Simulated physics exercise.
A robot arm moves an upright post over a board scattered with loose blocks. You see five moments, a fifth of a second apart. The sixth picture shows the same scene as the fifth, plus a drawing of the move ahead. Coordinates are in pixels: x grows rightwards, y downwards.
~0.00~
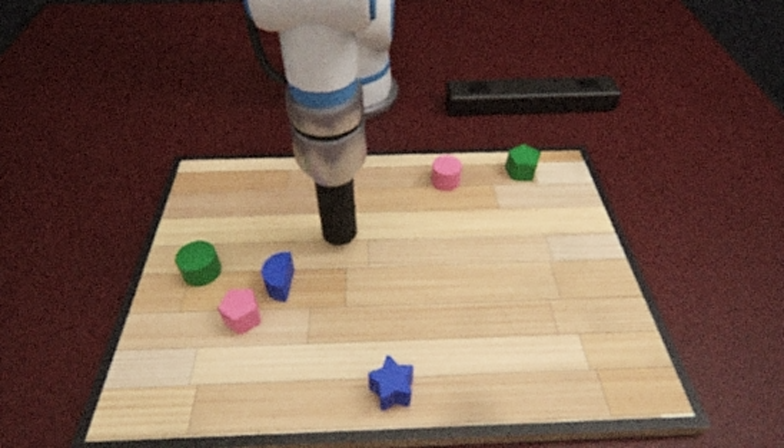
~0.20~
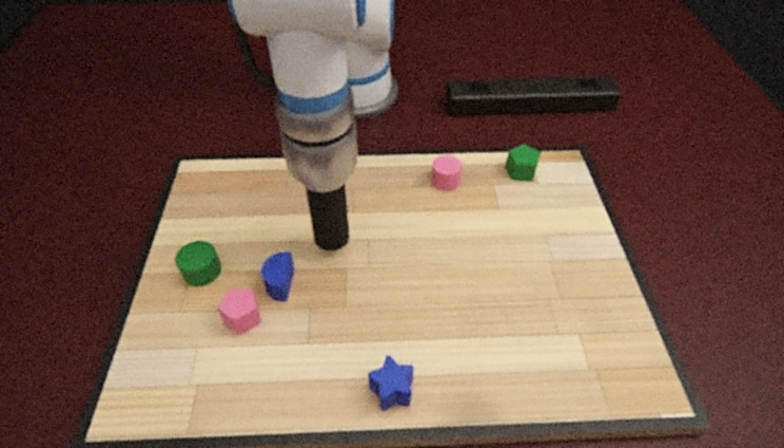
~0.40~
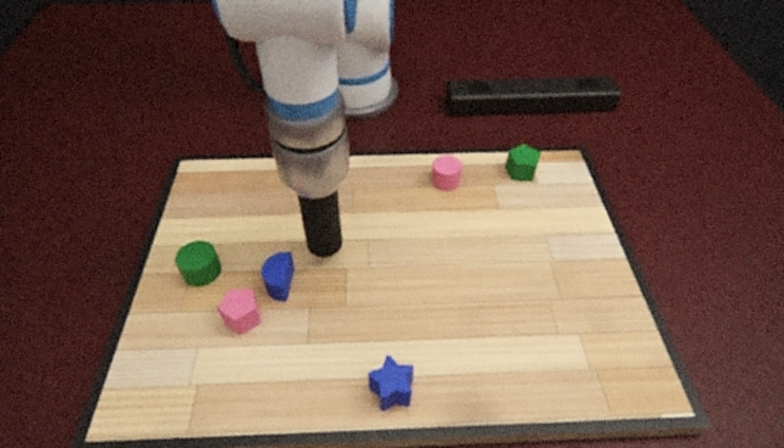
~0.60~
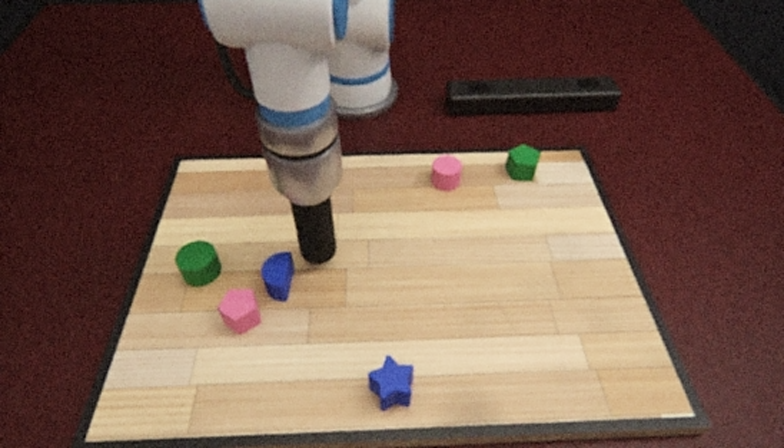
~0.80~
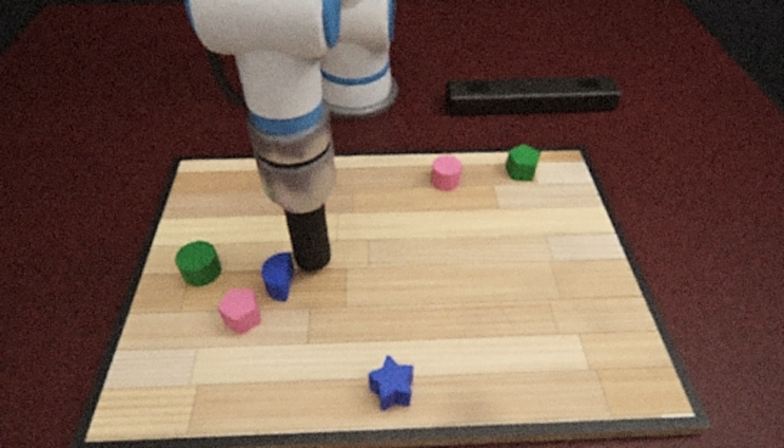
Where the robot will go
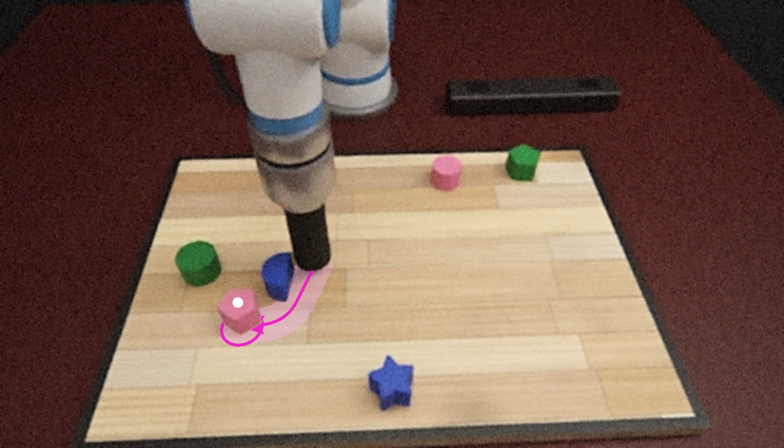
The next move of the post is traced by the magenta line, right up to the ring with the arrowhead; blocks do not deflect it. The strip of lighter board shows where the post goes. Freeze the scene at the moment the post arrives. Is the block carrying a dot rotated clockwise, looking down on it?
The answer is yes.
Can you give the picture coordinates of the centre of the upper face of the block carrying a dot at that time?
It comes to (204, 300).
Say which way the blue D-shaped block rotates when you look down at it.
Looking from above, the answer is clockwise.
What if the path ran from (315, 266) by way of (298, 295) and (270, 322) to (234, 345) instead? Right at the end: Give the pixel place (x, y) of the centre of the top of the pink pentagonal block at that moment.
Its top centre is at about (201, 310).
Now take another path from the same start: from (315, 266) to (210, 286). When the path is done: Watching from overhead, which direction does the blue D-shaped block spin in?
From above, it looks like the blue D-shaped block goes counterclockwise.
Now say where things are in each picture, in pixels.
The first picture shows tip of the post at (340, 232), middles of tops, green circular block at (195, 255), pink pentagonal block at (238, 302), blue D-shaped block at (276, 268).
The second picture shows post at (332, 238), nothing pushed.
The third picture shows post at (325, 244), nothing pushed.
The fourth picture shows post at (319, 250), nothing pushed.
The fifth picture shows post at (313, 257), green circular block at (195, 255), pink pentagonal block at (238, 302), blue D-shaped block at (276, 268).
The line goes from (315, 266) over (301, 293) and (280, 319) to (242, 327); the dot is on the pink pentagonal block.
What follows on the original path. One third of the way, post at (299, 285); blue D-shaped block at (268, 272).
Two thirds of the way, post at (277, 311); blue D-shaped block at (266, 273), turned 25° clockwise.
At the end, post at (239, 319); green circular block unmoved; pink pentagonal block at (204, 300), turned 45° clockwise; blue D-shaped block at (264, 273), turned 35° clockwise.
